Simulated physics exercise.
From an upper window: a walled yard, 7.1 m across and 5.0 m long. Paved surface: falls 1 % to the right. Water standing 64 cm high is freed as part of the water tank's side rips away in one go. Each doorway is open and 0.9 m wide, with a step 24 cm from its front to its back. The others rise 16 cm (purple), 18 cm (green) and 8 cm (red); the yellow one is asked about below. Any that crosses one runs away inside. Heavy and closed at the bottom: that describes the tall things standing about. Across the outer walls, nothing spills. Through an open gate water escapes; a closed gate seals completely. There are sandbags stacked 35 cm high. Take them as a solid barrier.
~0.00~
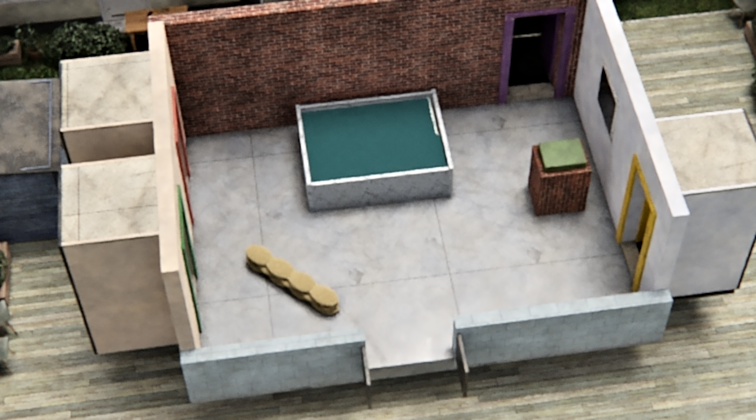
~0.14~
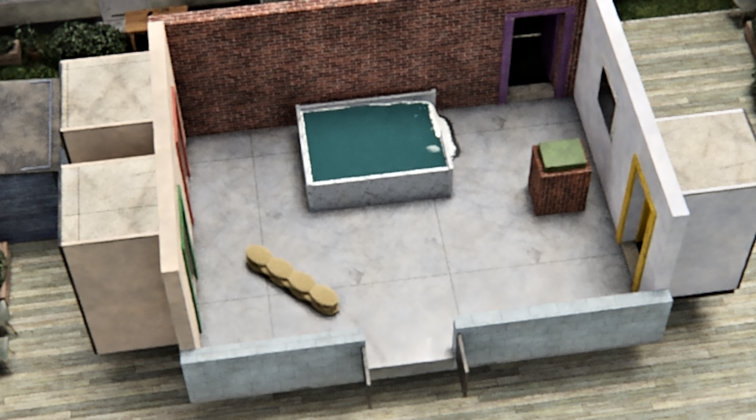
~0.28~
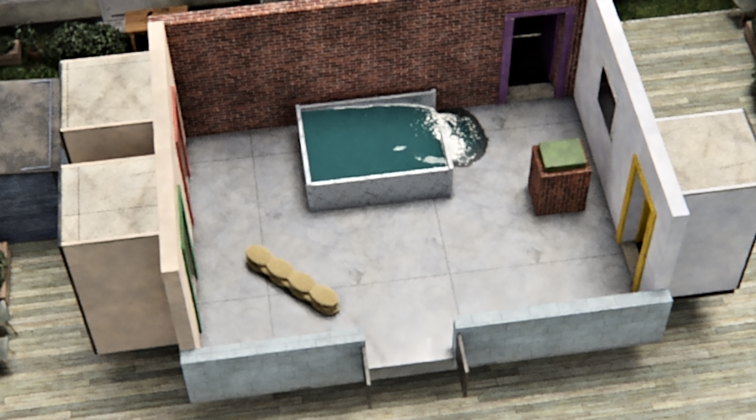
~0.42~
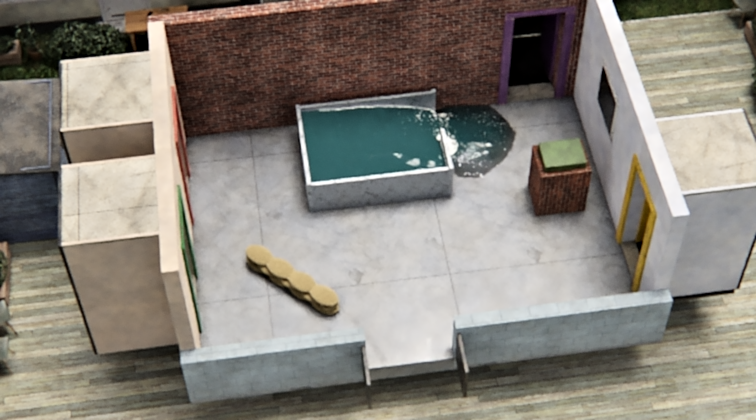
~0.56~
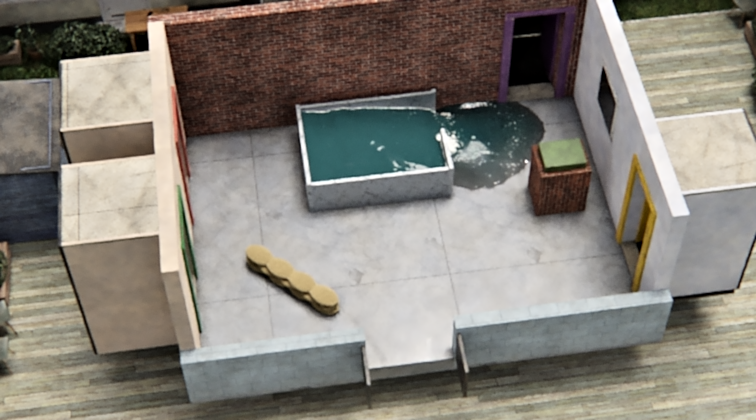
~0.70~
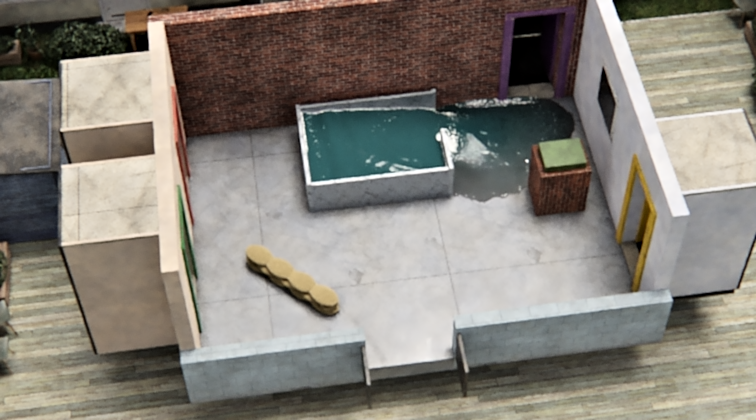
Walled paved yard seen from above, water bursting from the right side of a raised tank and spreading rightwards past a brick block.
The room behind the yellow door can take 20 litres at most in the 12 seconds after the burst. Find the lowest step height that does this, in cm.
The lowest height is about 7 cm.
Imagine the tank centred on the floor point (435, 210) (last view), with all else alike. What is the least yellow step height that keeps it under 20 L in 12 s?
Then close to 8.5 cm.
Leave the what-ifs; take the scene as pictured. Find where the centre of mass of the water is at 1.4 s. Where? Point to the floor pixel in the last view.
Around (410, 157).
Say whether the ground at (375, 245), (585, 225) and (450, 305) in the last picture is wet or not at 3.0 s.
One by one: Clear, drenched, clear.
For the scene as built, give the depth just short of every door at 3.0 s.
Purple door 24 cm, green door 0 cm, red door 0 cm, yellow door 10 cm.
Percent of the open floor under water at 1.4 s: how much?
About 15 per cent.
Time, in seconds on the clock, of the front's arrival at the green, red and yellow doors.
Arrival times - green: 7.5 s; red: 8.5 s; yellow: 2.2 s.
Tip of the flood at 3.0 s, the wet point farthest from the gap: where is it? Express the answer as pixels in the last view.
In the last picture, around (641, 321).
After 1.4 s water covers 15 % of the floor, deepest (48 cm) near (572, 100); it has not reached the yellow door.
After 3.0 s water covers 30 % of the floor, deepest (38 cm) near (572, 100); 10 cm at the yellow door, 1 litre in over its 6 cm step.
After 12.0 s water covers 95 % of the floor, deepest (14 cm) near (641, 321); 8 cm at the yellow door, 28 litres in over its 6 cm step.
At the yellow door as built, the water arrived by 2.2 s and peaked near 10 cm at 3.0 s.
Run again over the same 12 s with other heights there, 28 litres in over 6 cm, 16 litres over 7.5 cm. The limit of 20 litres is kept from about 7 cm up.
